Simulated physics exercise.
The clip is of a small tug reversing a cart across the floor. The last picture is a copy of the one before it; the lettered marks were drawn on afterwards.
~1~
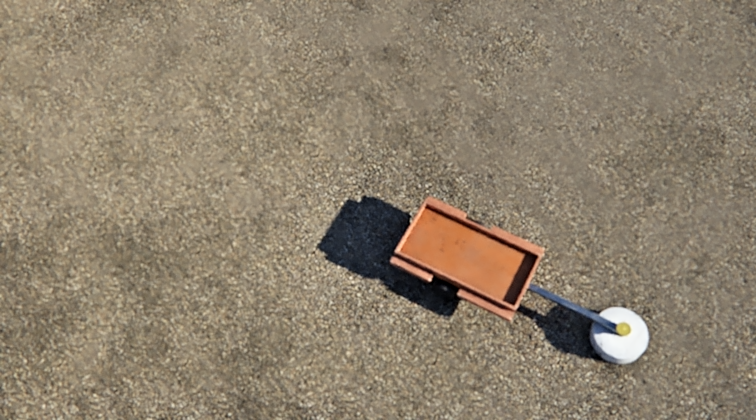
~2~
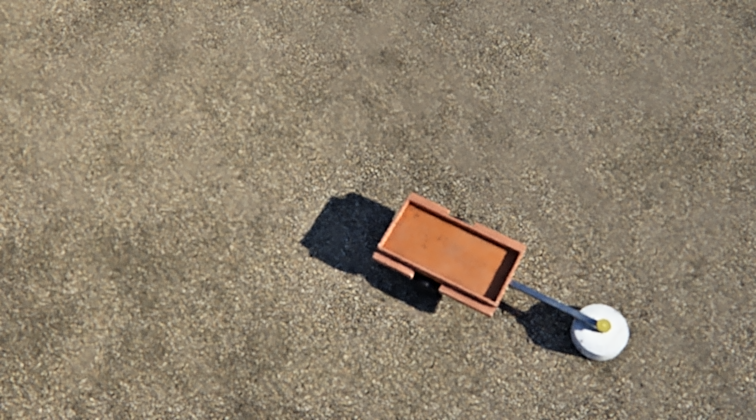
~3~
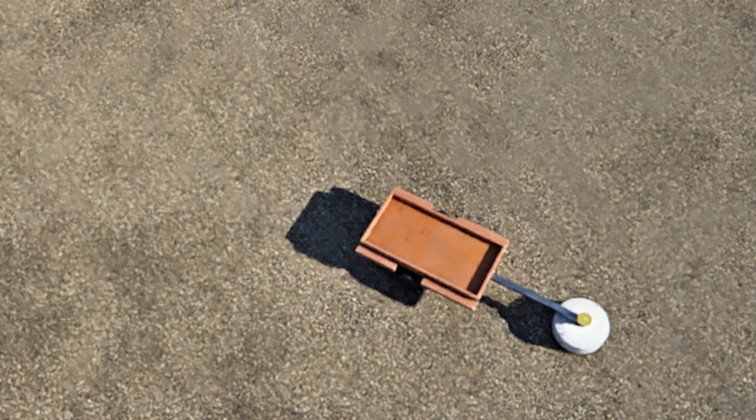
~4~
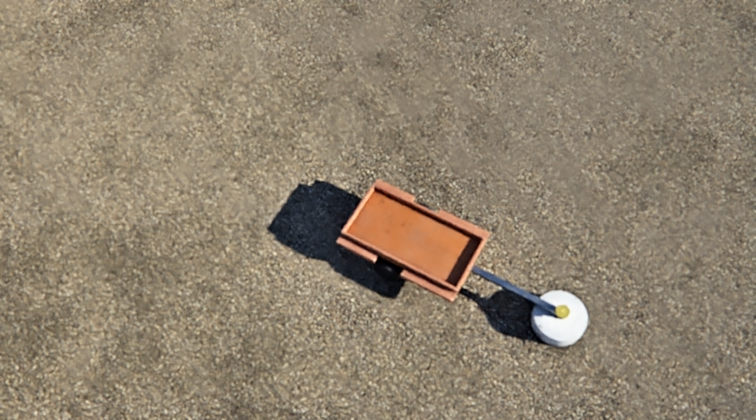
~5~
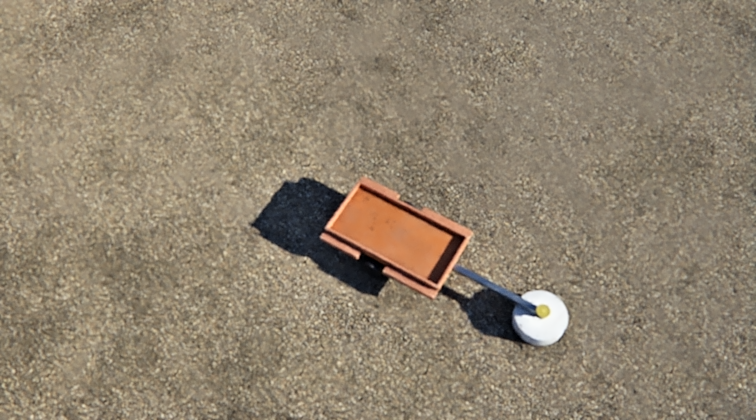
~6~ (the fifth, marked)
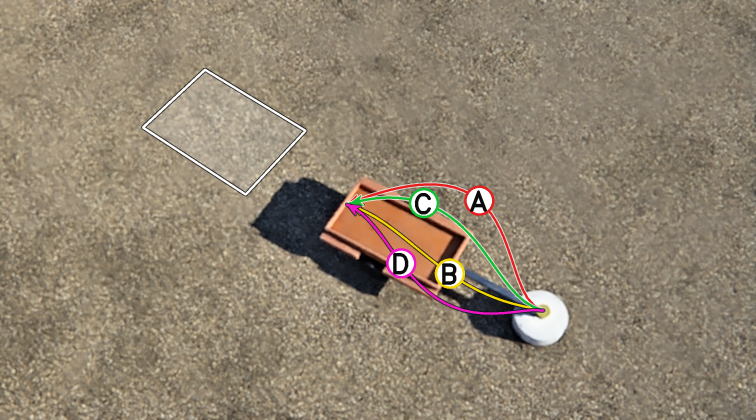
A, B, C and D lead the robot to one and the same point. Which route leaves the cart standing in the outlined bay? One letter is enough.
Route B parks it in the bay.
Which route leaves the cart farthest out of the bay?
Route A.
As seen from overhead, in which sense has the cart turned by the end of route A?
It turns anticlockwise.
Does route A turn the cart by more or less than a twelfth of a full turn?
More than that.
On the copy, A from (544, 311) via (479, 201) to (347, 204); B from (544, 311) via (434, 262) to (350, 205); C from (544, 311) via (463, 228) to (350, 204); D from (544, 311) via (427, 291) to (347, 204); the bay at (224, 129).
On B. First, robot (465, 290), cart (336, 198).
Then, robot (402, 243), cart (276, 159).
Finally, robot (347, 211), cart (227, 130); the cart stands in the bay.
By contrast, A leaves the cart at (189, 234), out of the bay; C leaves the cart at (193, 185), out of the bay; D leaves the cart at (259, 105), out of the bay.
